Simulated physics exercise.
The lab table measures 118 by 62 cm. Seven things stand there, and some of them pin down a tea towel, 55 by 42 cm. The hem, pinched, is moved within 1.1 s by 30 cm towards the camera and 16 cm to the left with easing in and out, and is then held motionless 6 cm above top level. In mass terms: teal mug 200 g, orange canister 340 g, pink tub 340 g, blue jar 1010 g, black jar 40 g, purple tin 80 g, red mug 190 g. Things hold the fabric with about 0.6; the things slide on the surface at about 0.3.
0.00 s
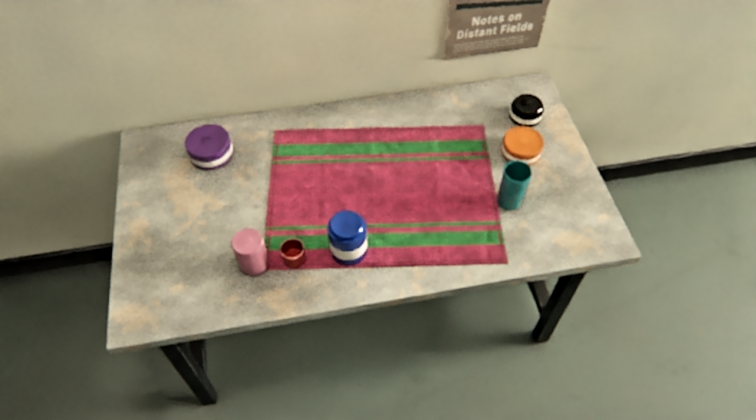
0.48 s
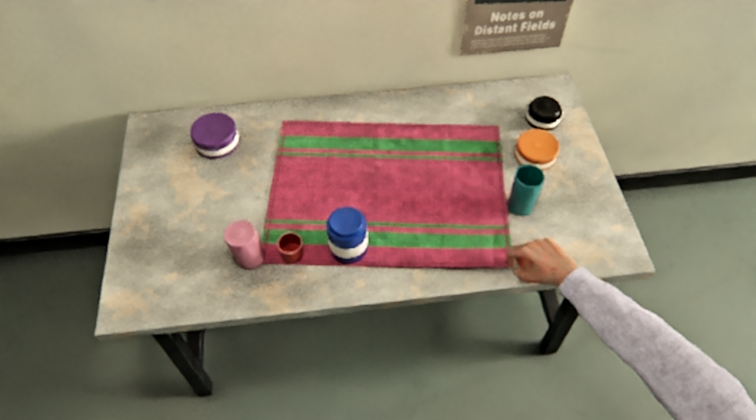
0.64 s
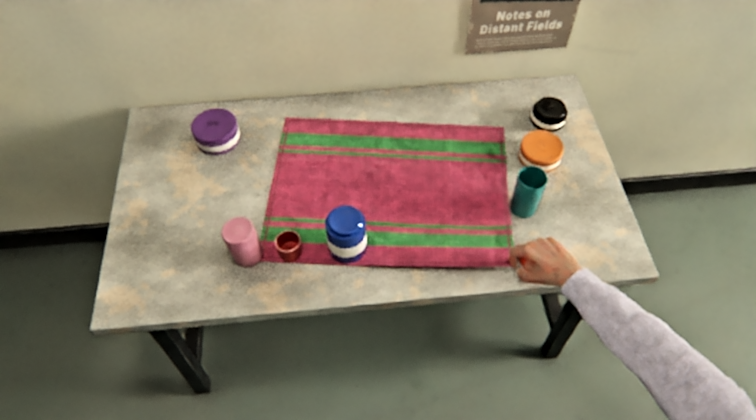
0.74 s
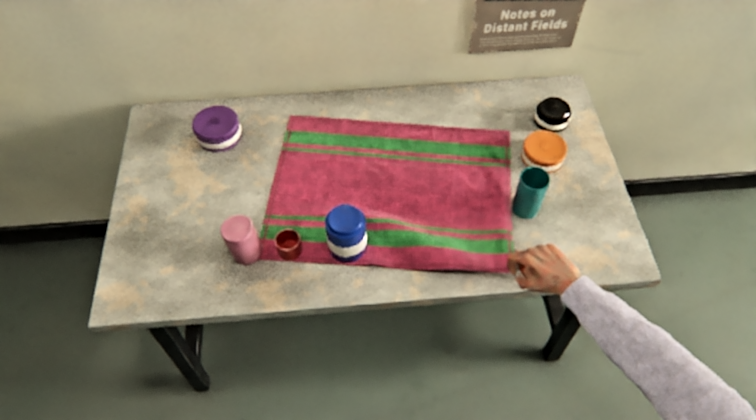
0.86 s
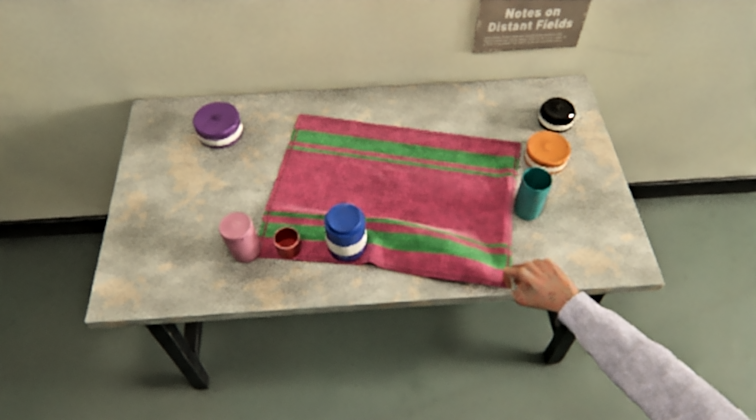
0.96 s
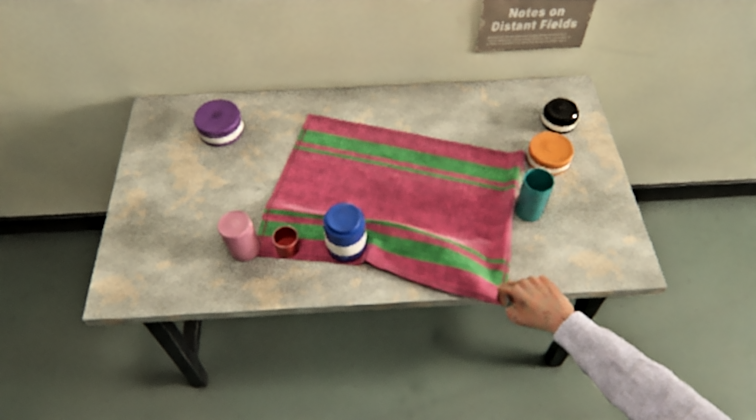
A hand pulling the near right corner of a striped pink tea towel towards the camera, skewing and wrinkling it among jars.
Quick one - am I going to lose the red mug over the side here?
It does not go overboard.
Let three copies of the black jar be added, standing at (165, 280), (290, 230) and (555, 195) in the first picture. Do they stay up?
Going through the three spots as listed: Holds its spot, holds its spot and holds its spot.
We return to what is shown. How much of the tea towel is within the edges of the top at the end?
Share within the edges: Approx. 60 %.
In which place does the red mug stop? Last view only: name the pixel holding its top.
It comes to rest close to (320, 237).
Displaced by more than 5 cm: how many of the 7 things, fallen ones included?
That gives 2.
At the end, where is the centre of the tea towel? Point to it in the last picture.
Its centre lands at about (431, 280).
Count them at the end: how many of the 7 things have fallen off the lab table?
I make it 0.
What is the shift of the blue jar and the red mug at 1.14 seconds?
The blue jar is 2 cm out, the red mug 0 cm.
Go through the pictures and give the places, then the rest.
The first frame shows red mug (292, 248); tea towel corners (275, 130) (484, 125) (508, 264).
The second frame shows pink tub (241, 233); teal mug (530, 176); tea towel corners (283, 121) (498, 126); grip (514, 267).
The third frame shows tea towel corners (286, 118) (503, 128); grip (516, 267).
The fourth frame shows tea towel corners (290, 116) (510, 132); grip (515, 273).
The fifth frame shows tea towel corners (299, 114); grip (511, 288).
The sixth frame shows red mug (285, 236); tea towel corners (309, 114); grip (506, 305).
After 1.1 s, 95 % of the tea towel is still over the top; blue jar 2 cm off its start.
After 1.3 s, 85 % of the tea towel is still over the top; red mug 3 cm off its start, blue jar 6 cm off its start.
After 1.5 s, 70 % of the tea towel is still over the top; red mug 7 cm off its start at (318, 232), blue jar 10 cm off its start at (340, 262).
After 1.7 s, 60 % of the tea towel is still over the top; red mug 7 cm off its start, blue jar 12 cm off its start.
After 3.3 s, 60 % of the tea towel is still over the top; red mug 7 cm off its start at (320, 237), blue jar 12 cm off its start at (343, 267).
